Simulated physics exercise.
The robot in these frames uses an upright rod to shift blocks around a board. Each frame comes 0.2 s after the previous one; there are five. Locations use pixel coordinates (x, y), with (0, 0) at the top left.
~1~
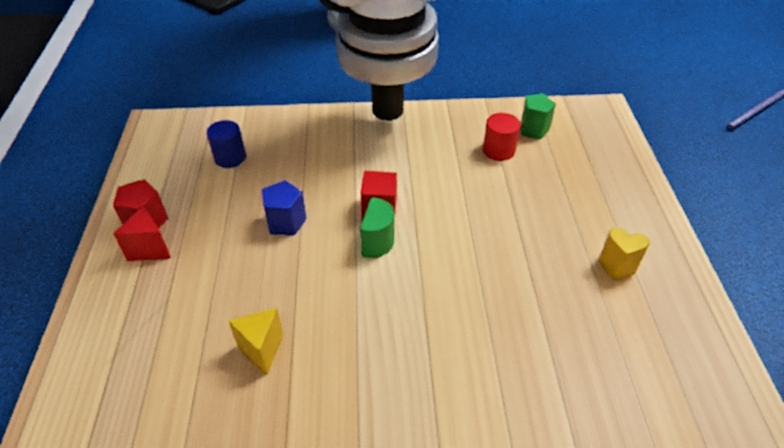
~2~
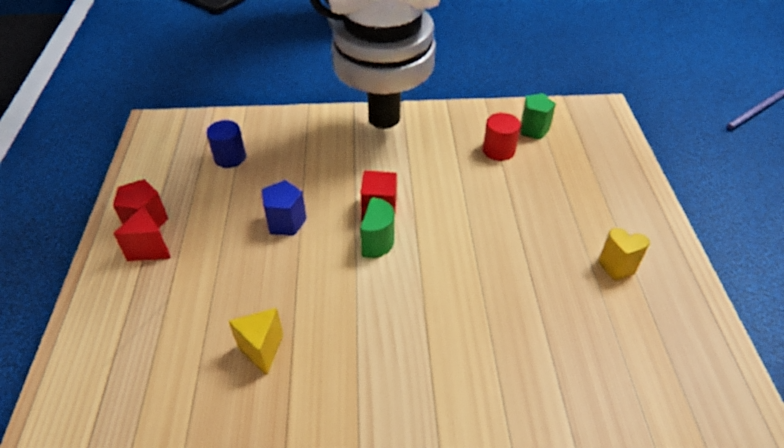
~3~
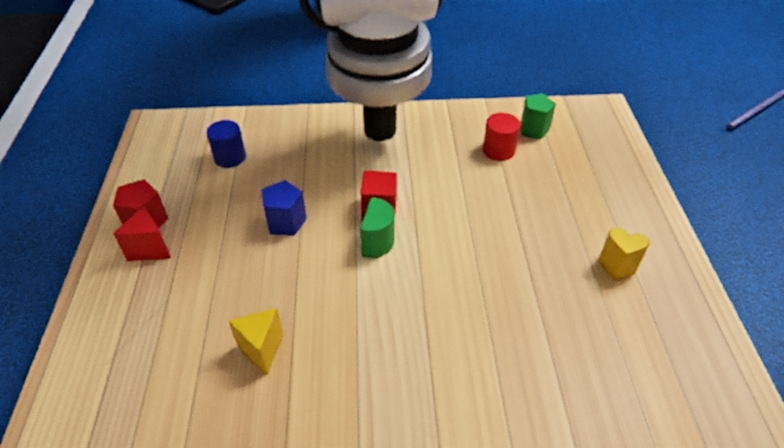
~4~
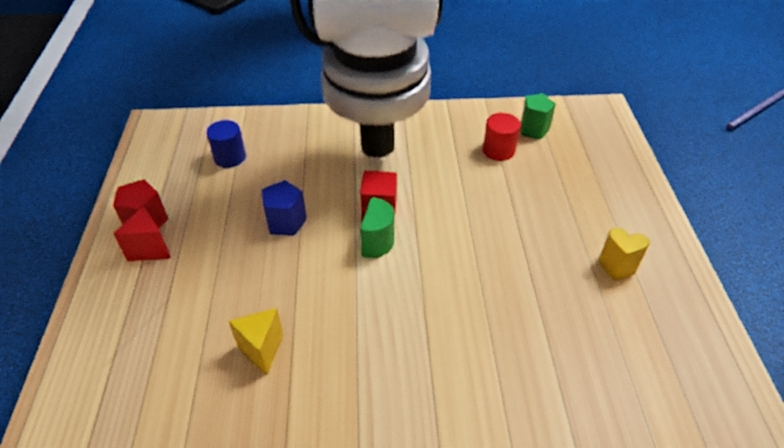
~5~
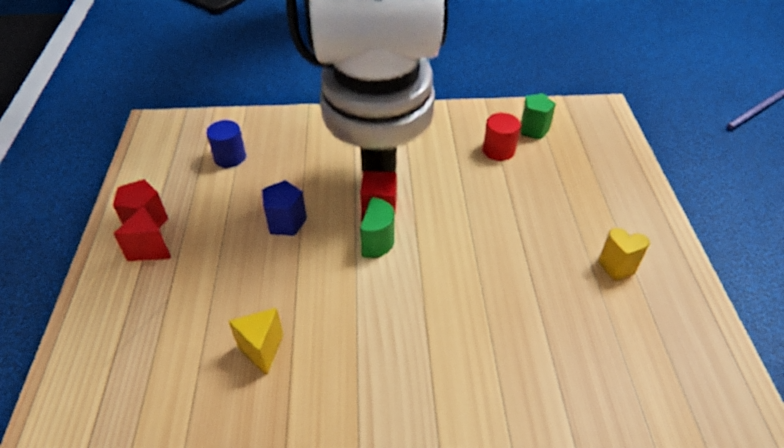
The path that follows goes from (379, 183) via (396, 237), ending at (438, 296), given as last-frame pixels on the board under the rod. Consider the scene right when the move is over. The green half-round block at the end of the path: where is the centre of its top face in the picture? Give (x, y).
It is going to be at (365, 295).
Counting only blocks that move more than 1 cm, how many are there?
The answer is two blocks, counting only moves over 1 cm.
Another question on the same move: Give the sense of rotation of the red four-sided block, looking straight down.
Answer: Clockwise.
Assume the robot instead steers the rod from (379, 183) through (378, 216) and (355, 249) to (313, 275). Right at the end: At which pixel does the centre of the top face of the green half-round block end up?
I think it will end close to (386, 285).
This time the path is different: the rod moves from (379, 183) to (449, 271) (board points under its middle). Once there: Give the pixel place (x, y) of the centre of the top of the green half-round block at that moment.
I'd say the green half-round block ends with its top centre at (364, 245).
The first path, step by step. One third of the way, rod (386, 207); green half-round block (378, 251), turned 15° anticlockwise; red four-sided block (380, 219), turned 15° clockwise.
Two thirds of the way, rod (410, 244); green half-round block (371, 287); red four-sided block (388, 254), turned 35° clockwise.
At the end, rod (439, 283); green half-round block (365, 295); red four-sided block (388, 262), turned 55° clockwise.
